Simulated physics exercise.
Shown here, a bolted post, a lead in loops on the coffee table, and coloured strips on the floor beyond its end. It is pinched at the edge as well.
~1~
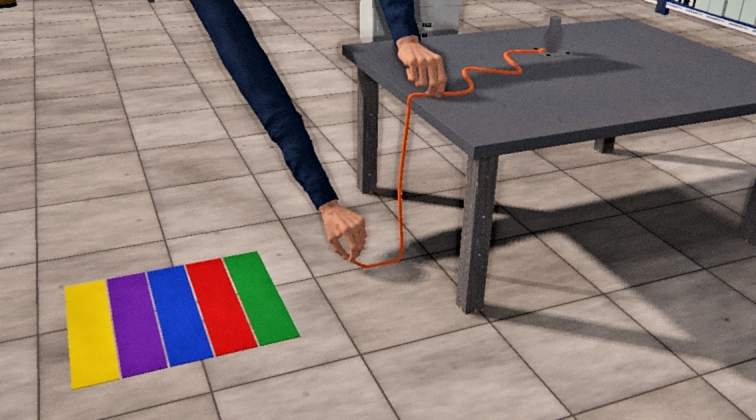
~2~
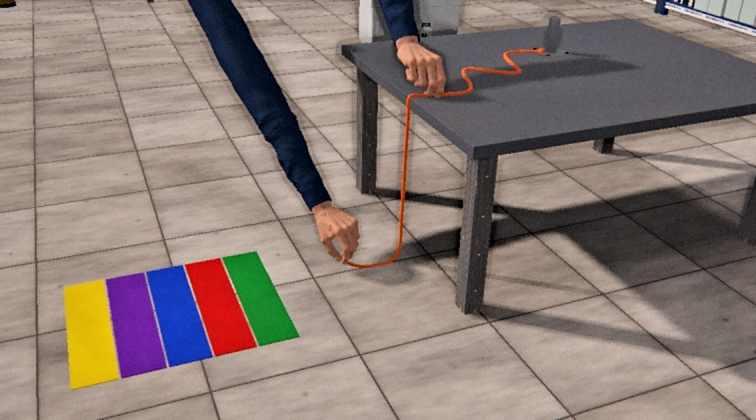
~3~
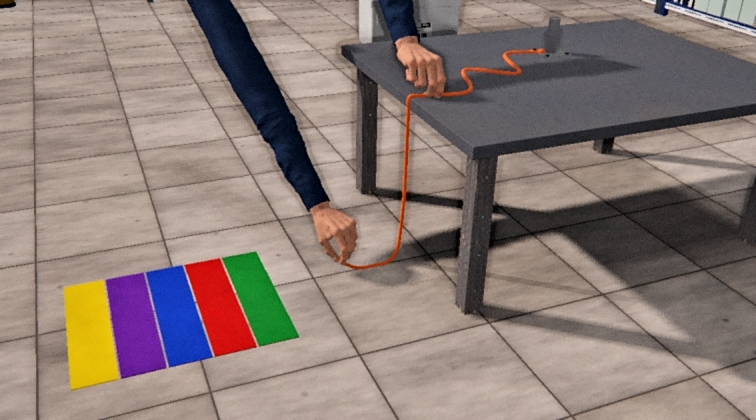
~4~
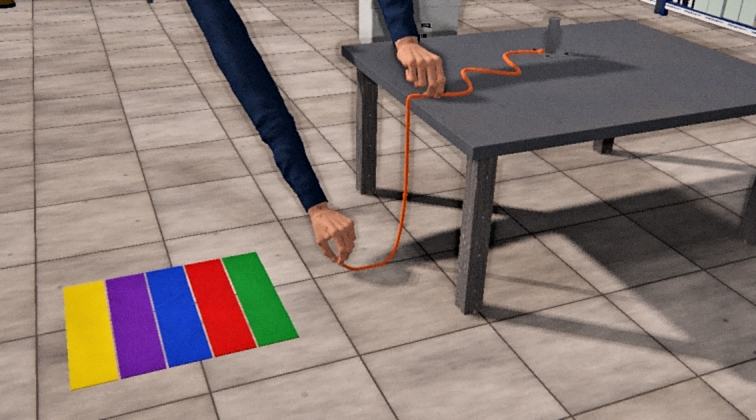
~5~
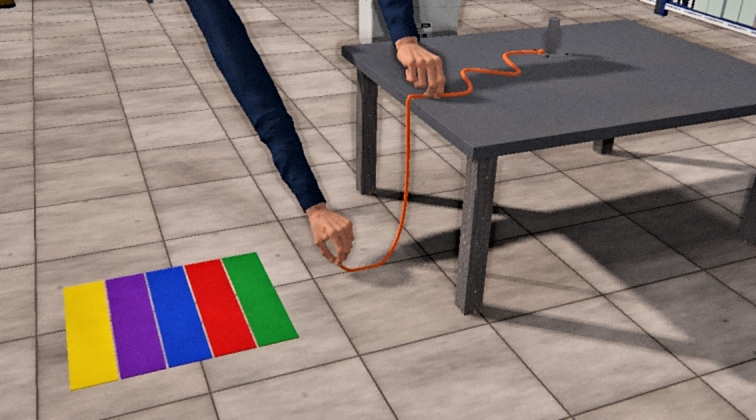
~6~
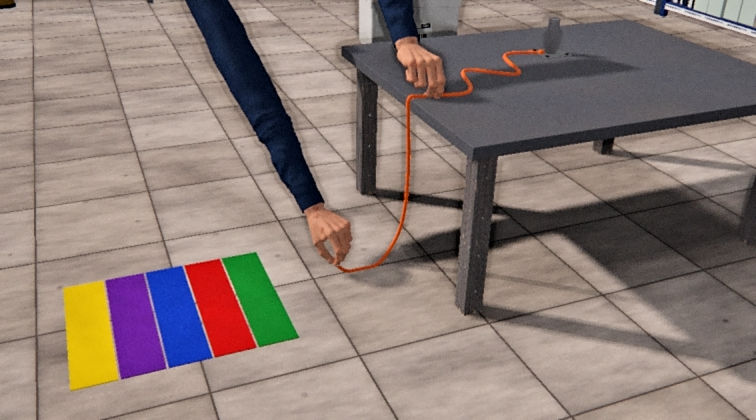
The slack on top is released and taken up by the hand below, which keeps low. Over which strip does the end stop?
It halts on the purple strip.
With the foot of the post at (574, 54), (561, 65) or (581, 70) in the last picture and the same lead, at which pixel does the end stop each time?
Try by try, around (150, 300), (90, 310) and (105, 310).
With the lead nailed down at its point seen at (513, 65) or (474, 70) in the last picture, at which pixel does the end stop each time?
Try by try, around (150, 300) and (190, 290).
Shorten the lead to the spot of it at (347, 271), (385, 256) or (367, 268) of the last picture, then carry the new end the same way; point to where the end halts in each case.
Near (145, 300), (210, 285) and (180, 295).
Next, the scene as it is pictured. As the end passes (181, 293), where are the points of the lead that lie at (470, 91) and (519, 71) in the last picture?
About (387, 115), and the other about (476, 69).
Soon after, end near (181, 293); over blue.
After that, end near (142, 300); over purple.
At the stop, end near (119, 305); over purple. Over purple.
